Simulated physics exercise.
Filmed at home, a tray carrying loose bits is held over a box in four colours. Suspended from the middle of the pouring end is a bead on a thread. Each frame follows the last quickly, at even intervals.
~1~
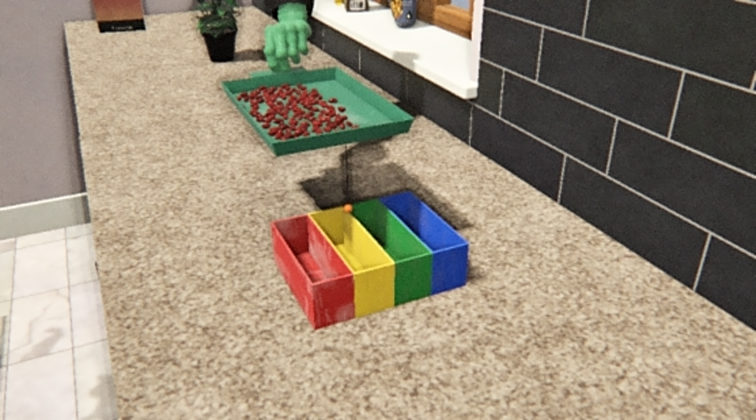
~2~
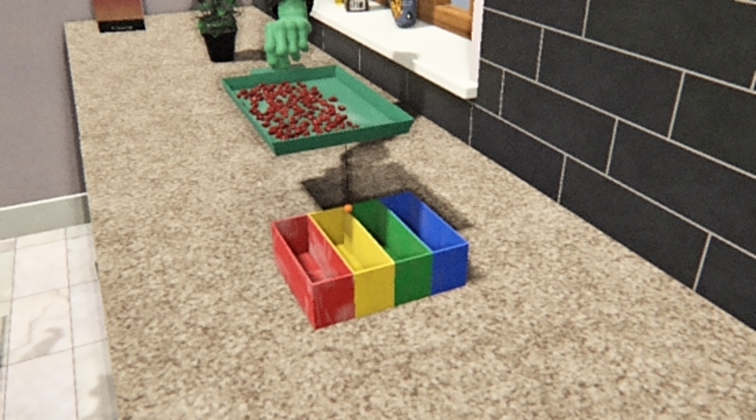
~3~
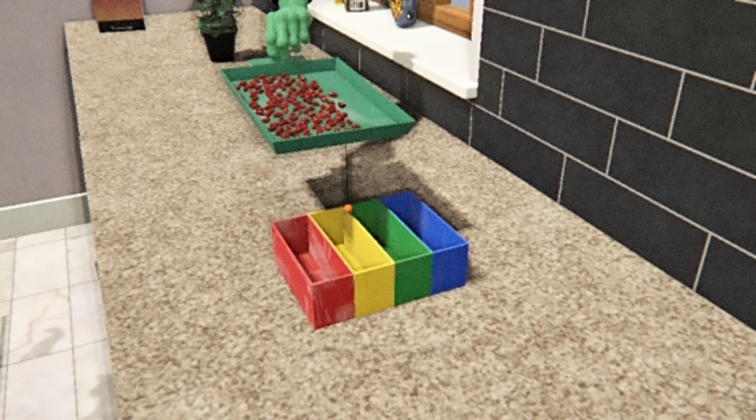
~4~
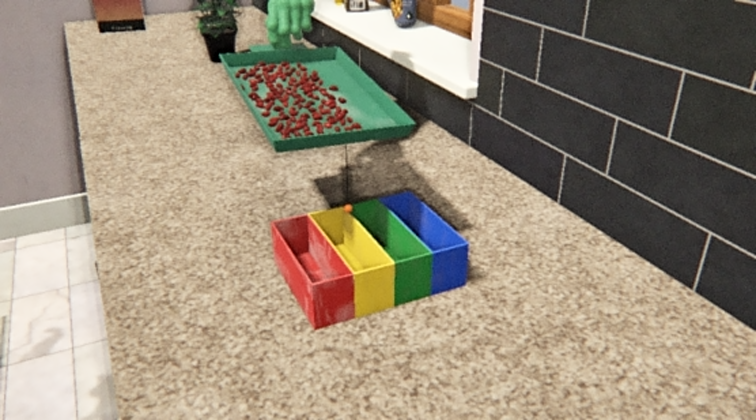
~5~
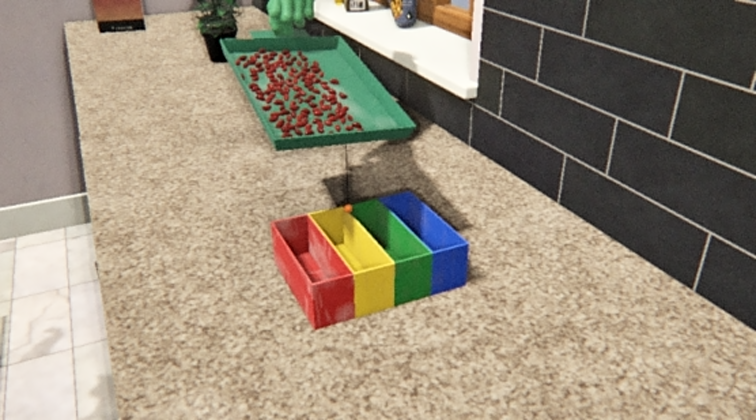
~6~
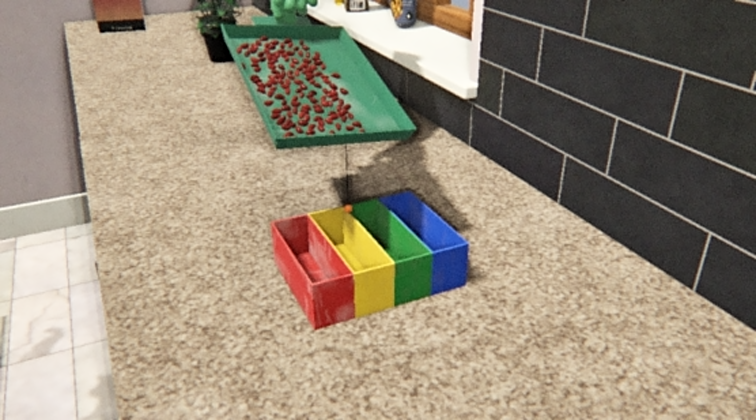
To begin with, a green tray of dark red beans hangs level above a countertop, a green hand at its far side, behind a box with red, yellow, green and blue cells. Then the tray's far side rises, gradually at first and then clearly, tilting it toward the box.
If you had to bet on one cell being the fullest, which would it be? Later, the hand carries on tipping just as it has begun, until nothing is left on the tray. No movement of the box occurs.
I would bet on the blue cell.
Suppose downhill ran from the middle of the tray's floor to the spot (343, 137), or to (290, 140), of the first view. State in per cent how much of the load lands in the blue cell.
Respectively close to 20 and 0 in a hundred.
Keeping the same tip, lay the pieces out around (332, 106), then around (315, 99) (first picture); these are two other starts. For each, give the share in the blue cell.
About 60 % and 60 %.
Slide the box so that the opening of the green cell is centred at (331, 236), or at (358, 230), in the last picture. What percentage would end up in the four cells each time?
Estimates in order: 20 percent, 60 percent.
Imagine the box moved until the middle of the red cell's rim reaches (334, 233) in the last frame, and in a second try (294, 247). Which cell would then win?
First try: The green one. Second try: That blue cell.
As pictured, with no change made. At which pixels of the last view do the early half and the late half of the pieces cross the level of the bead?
The opening part goes through (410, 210); what follows goes through (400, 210).
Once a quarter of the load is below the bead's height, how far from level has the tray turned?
Roughly 80 degrees from level.
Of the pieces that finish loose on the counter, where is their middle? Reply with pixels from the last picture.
Around (504, 252).
Just after the last frame, tray tipped steeply; almost all on the tray; just a few falling or outside the box.
A moment on, tray tipped past a quarter turn; roughly a third on the tray; roughly a quarter in the blue cell; about a tenth in the green cell; just a few in the yellow cell; roughly a quarter falling or outside the box.
Further on, tray tipped past a quarter turn; roughly half in the blue cell; roughly a quarter in the green cell; about a tenth in the yellow cell; just a few in the red cell; about a tenth falling or outside the box.
When it is over, tray tipped past a quarter turn; roughly half in the blue cell; roughly a quarter in the green cell; about a tenth in the yellow cell; just a few in the red cell; about a tenth outside the box.
